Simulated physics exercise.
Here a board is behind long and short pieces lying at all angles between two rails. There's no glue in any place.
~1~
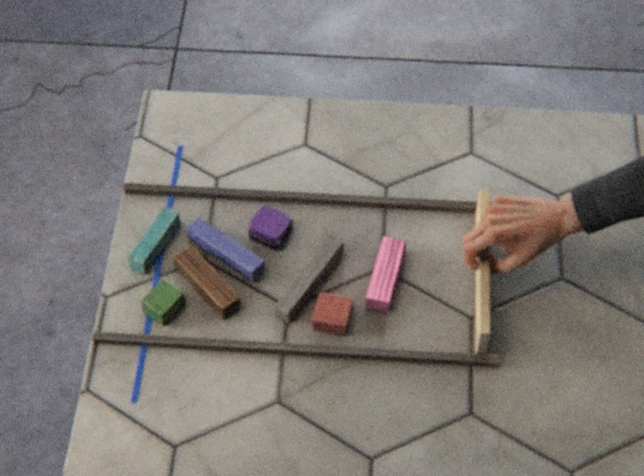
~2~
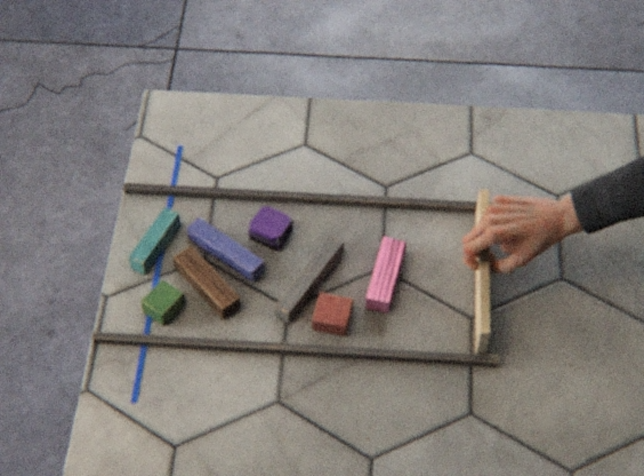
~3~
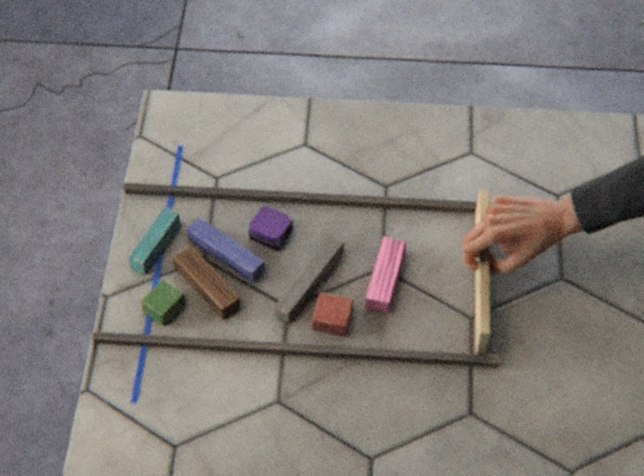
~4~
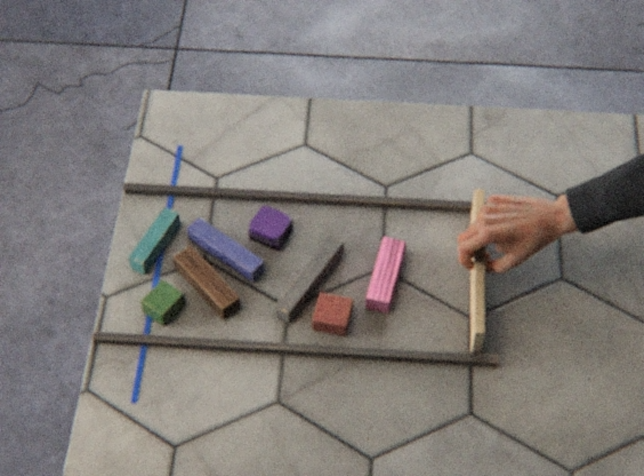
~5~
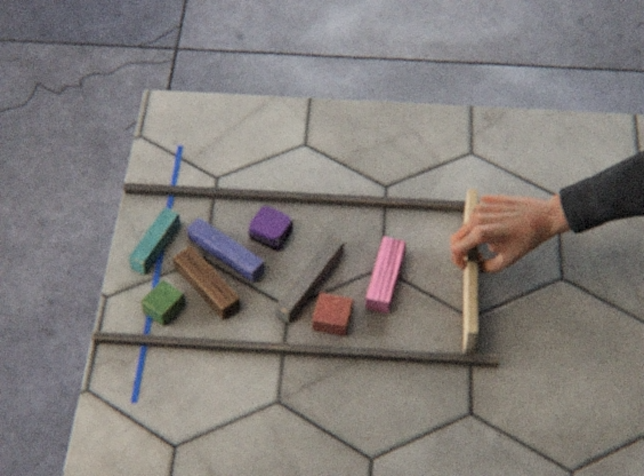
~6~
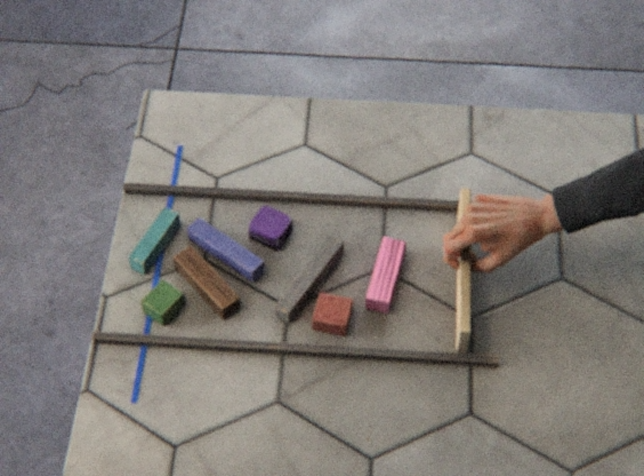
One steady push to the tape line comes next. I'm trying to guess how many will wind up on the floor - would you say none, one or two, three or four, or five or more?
Honestly, a fair few fall - three or four of them.
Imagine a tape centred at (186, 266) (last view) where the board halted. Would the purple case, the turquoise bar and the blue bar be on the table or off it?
The purple case is still there. The turquoise bar is gone. The blue bar is still there.
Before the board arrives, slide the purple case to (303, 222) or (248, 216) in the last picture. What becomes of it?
Taken in order, it keeps its place and then keeps its place.
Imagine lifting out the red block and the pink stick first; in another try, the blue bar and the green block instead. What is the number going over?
You'd count 1 the first time and 2 the second time.
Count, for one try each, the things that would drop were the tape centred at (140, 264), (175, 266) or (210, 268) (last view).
You'd get 5, then 3, then 0.
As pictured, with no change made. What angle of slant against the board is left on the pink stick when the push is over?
Around 0 degrees.
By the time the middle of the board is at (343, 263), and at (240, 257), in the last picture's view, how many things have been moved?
Tally: 3; 8.
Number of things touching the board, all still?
3 in contact.
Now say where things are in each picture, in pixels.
The first picture shows turquoise bar (155, 241); green block (163, 303); brown stick (207, 282); board (483, 271); tape (159, 265).
The second picture shows green block (163, 303); board (483, 271).
The third picture shows brown stick (207, 282); purple case (271, 229).
The fourth picture shows turquoise bar (155, 241); pink stick (386, 275).
The fifth picture shows green block (163, 303); red block (333, 314).
The sixth picture shows turquoise bar (155, 241); green block (163, 303); brown stick (207, 282); board (463, 269); tape (159, 265).
Soon after, none off yet; turquoise bar at rest near (155, 241); green block at rest near (163, 303); brown stick at rest near (207, 282).
At rest, the number that fall off is three or four; fallen, brown stick, green block and turquoise bar.
